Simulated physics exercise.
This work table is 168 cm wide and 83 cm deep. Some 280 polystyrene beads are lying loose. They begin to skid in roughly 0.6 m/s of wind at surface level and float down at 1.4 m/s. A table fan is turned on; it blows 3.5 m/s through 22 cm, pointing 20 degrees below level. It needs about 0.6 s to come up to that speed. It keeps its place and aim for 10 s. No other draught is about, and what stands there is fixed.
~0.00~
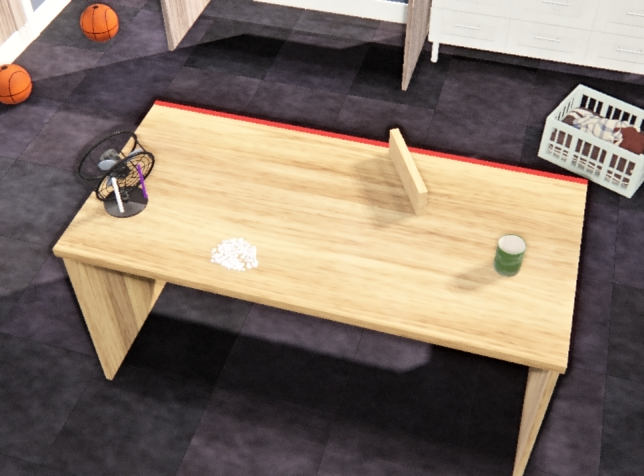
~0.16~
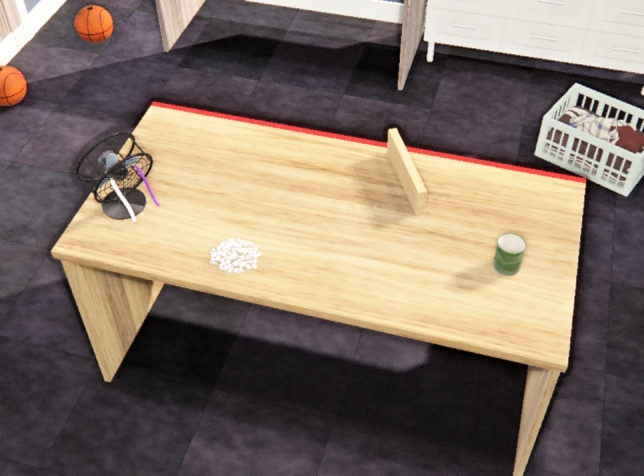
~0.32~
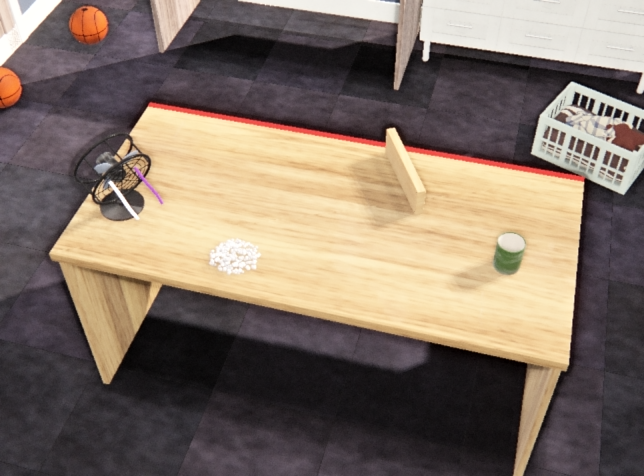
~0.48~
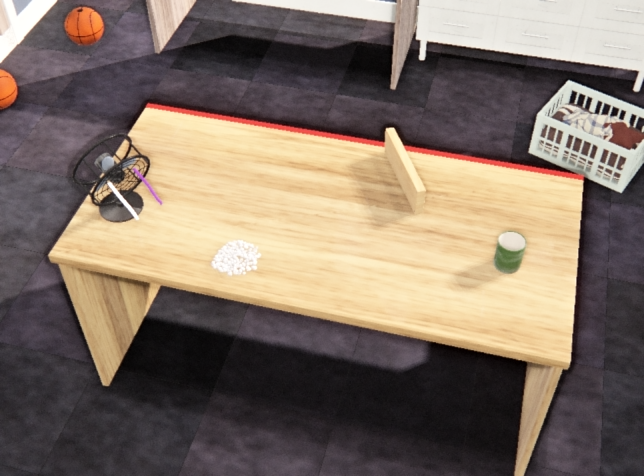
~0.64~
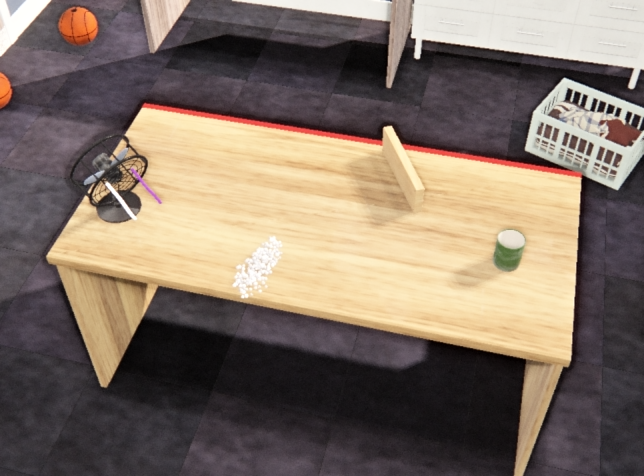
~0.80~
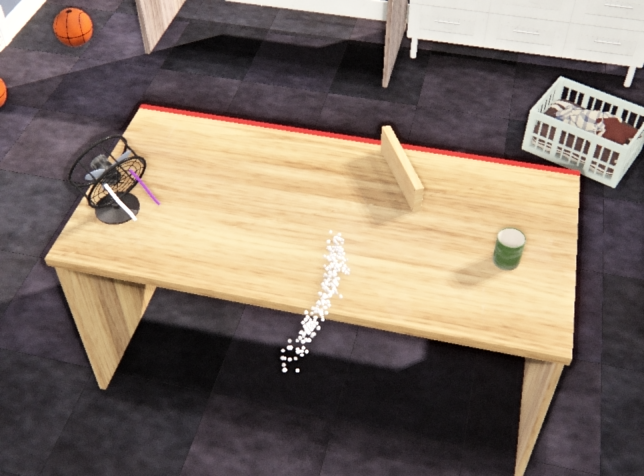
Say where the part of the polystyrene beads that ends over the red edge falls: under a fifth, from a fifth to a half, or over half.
The share over the red edge is under a fifth.
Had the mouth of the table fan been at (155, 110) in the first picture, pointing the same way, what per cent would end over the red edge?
It would be near 0 %.
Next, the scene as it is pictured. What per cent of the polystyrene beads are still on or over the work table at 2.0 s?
About 15 %.
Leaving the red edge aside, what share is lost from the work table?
About 100 %.
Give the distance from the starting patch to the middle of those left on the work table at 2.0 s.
About 85 cm.
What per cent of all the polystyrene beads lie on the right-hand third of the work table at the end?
Near 4 %.
After 2.0 s, 21 % are on the move or not yet settled, 0 % are over the red edge; the middle of those still in play is near (489, 254).
After 3.2 s, 14 % are on the move or not yet settled, 0 % are over the red edge.
After 5.5 s, 6 % are on the move or not yet settled, 0 % are over the red edge.
After 10.0 s, at the end, 0 % are over the red edge.
